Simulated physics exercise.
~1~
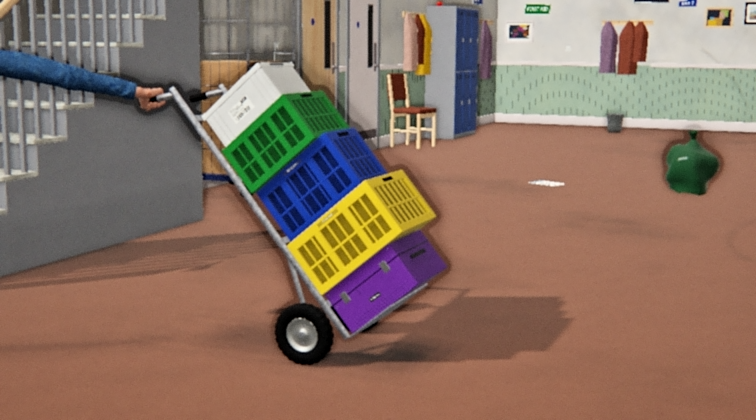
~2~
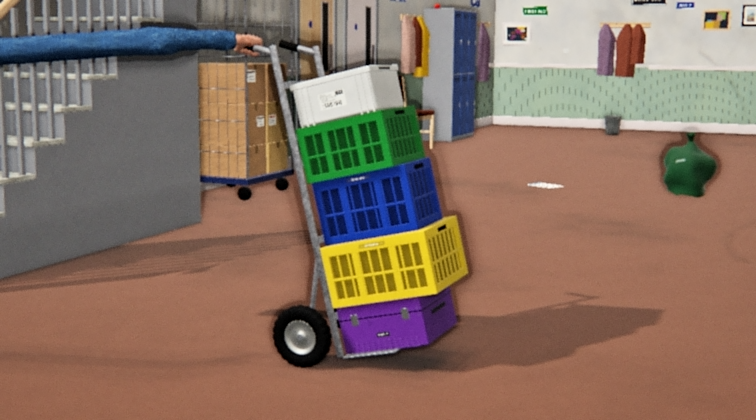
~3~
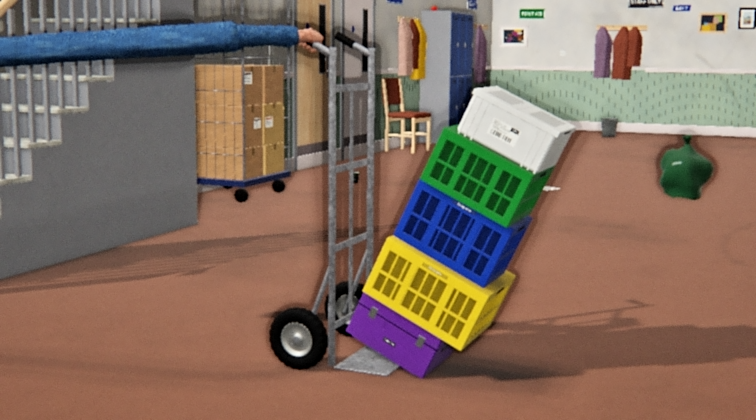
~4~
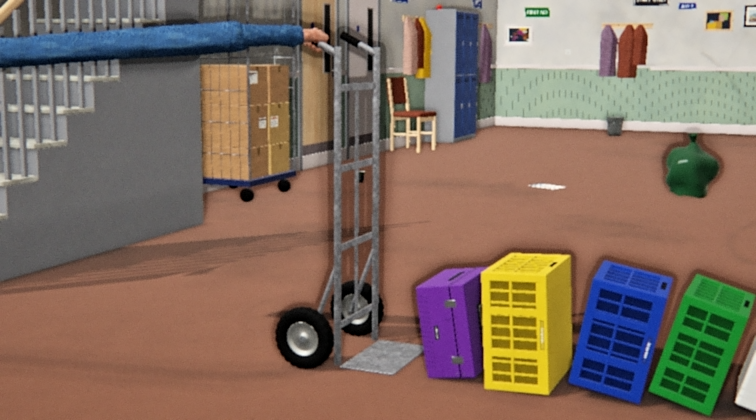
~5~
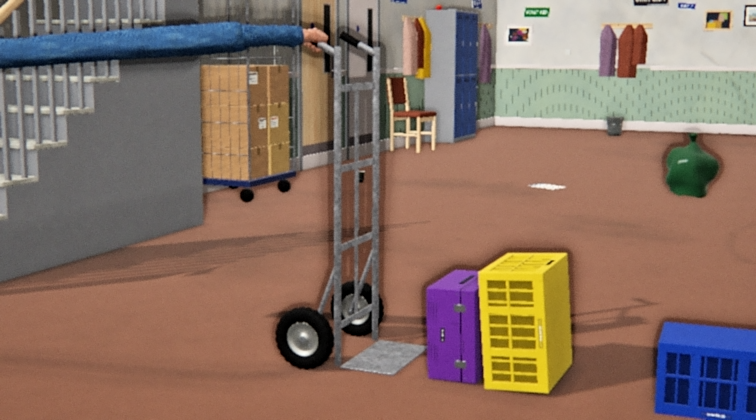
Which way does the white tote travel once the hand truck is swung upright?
It moves to the right, tipping over with the rest of the stack and falling away from the truck.
